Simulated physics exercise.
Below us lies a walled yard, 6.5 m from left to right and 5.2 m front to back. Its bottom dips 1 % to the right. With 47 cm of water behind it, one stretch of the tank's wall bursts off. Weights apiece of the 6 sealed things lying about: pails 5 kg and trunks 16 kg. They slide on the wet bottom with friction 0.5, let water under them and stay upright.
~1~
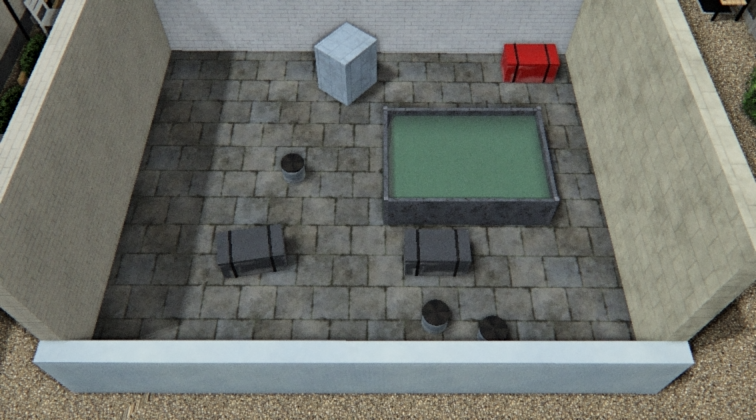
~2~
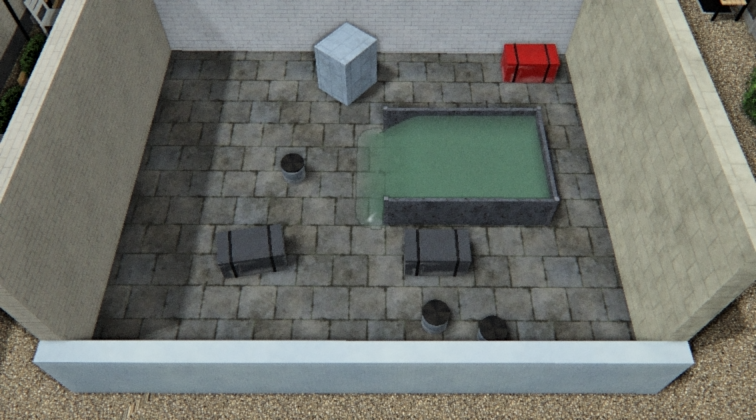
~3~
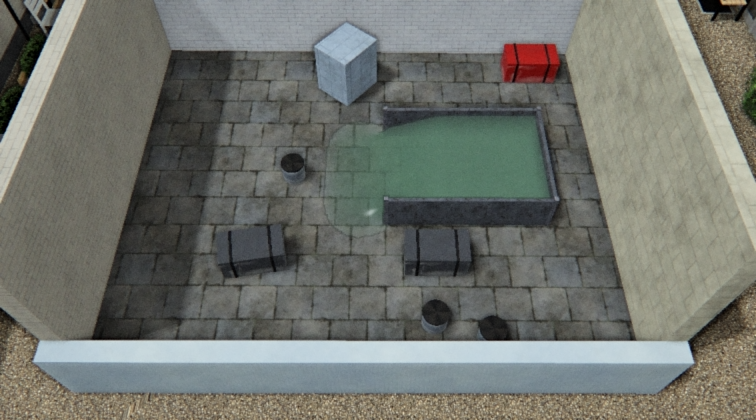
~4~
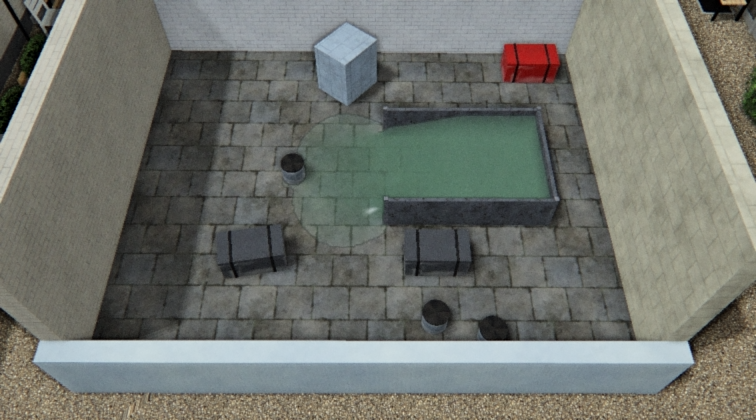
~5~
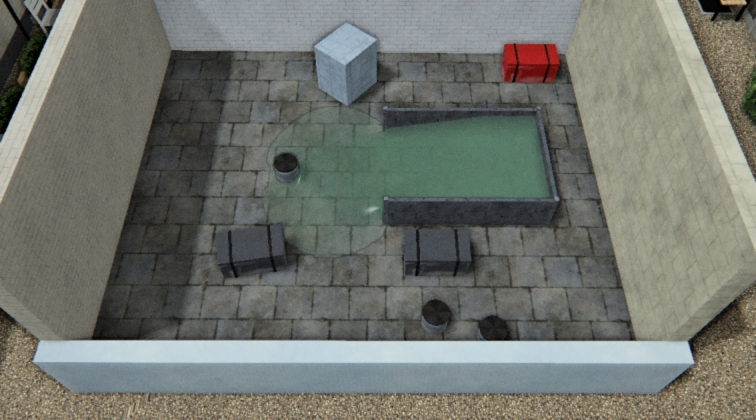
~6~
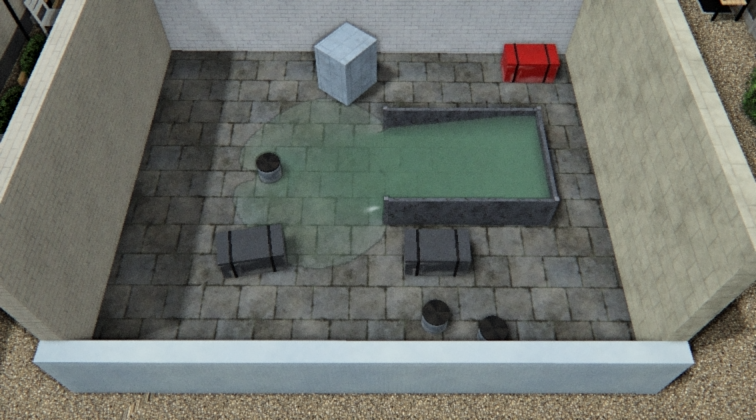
The clip opens on a walled, paved yard with a full tank of greenish water, dark trunks, small pails, a pale block and a red trunk. The tank's left wall gives way and water spreads leftward across the paving in a widening, rounded sheet. It surrounds the nearest pail, which shifts slightly left.
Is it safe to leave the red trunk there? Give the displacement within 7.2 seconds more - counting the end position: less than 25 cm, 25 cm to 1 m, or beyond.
The red trunk stays put.
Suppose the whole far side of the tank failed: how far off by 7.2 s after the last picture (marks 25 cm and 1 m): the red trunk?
In that case the red trunk gets carried off.
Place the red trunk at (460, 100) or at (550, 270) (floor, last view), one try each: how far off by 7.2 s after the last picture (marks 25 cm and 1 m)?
In that order: It barely shifts; it barely shifts.
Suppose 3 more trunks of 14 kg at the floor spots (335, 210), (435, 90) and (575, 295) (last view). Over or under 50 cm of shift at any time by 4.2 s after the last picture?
In that order: Past it, short of it, short of it.
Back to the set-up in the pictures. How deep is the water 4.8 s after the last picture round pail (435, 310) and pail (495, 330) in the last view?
About 4 and 2 cm.
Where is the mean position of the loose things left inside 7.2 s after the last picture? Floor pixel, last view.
Around (459, 213).
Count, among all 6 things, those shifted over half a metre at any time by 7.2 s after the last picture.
5 of them.
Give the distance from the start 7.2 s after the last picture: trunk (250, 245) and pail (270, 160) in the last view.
In turn: 300 cm, 150 cm.
Then, 0.9 s after the last picture the red trunk is near (532, 54), 0.0 m from its start, aground; 0 afloat.
Then, 2.8 s after the last picture the red trunk is near (532, 54), 0.0 m from its start, aground; 2 afloat.
Then, 4.8 s after the last picture the red trunk is near (532, 54), 0.0 m from its start, aground; 2 afloat.
Then, 7.2 s after the last picture the red trunk is near (532, 54), 0.0 m from its start, aground; 1 afloat.
